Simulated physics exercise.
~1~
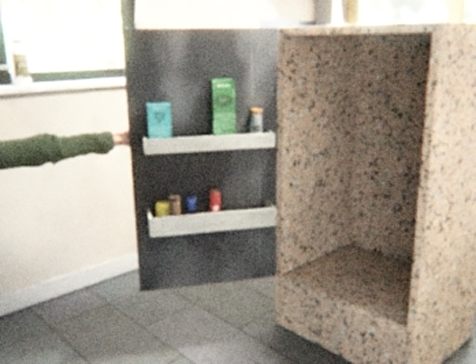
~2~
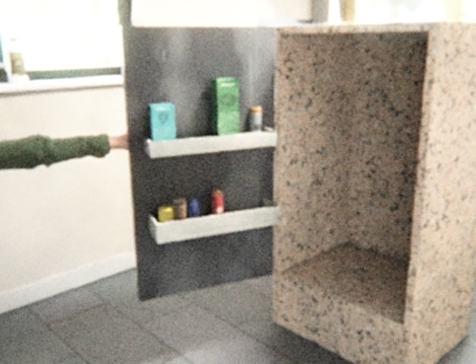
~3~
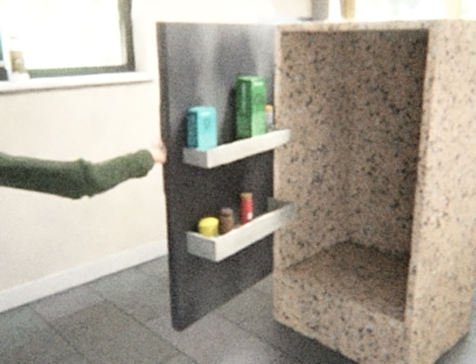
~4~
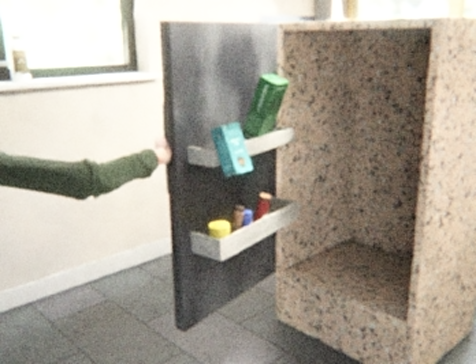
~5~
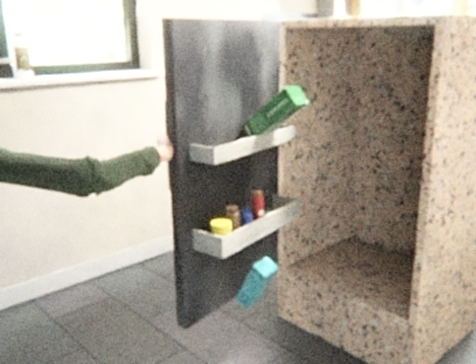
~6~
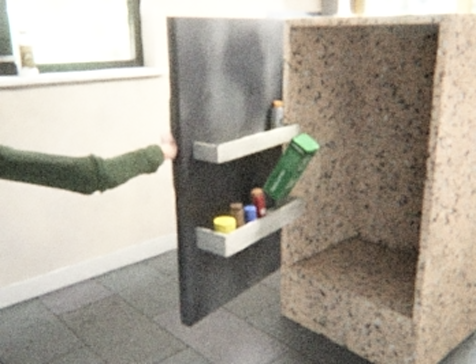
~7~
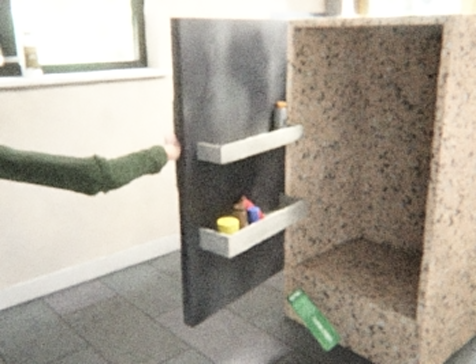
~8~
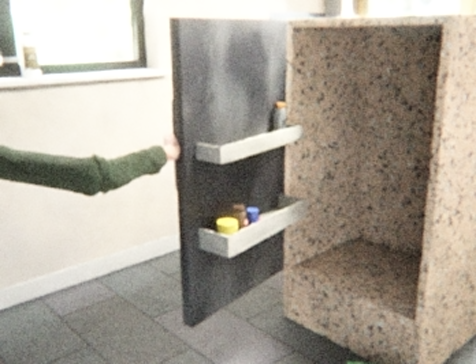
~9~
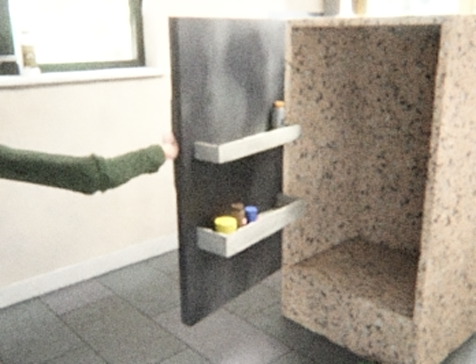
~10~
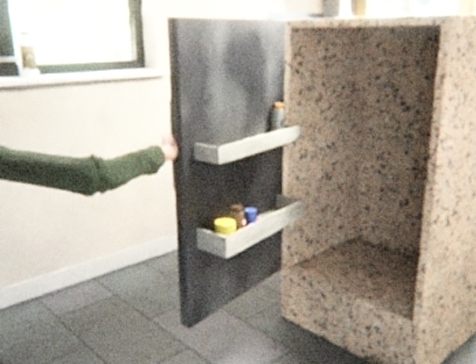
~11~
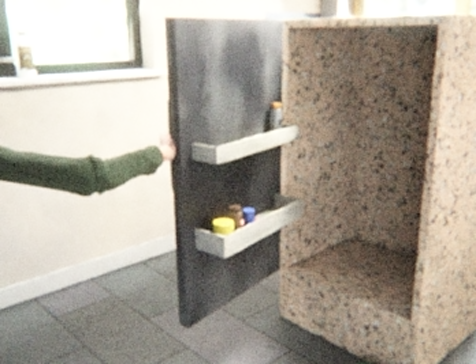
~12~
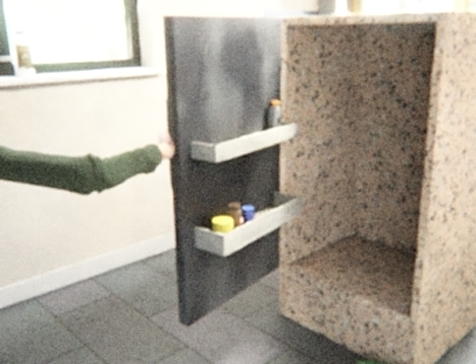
In this clip, a green-sleeved arm swings a cupboard door partway toward closed and stops, sending a turquoise carton and then a green carton tumbling from the upper rack to the floor, while a red shaker topples below and the yellow jar and other shakers stay upright in the racks.
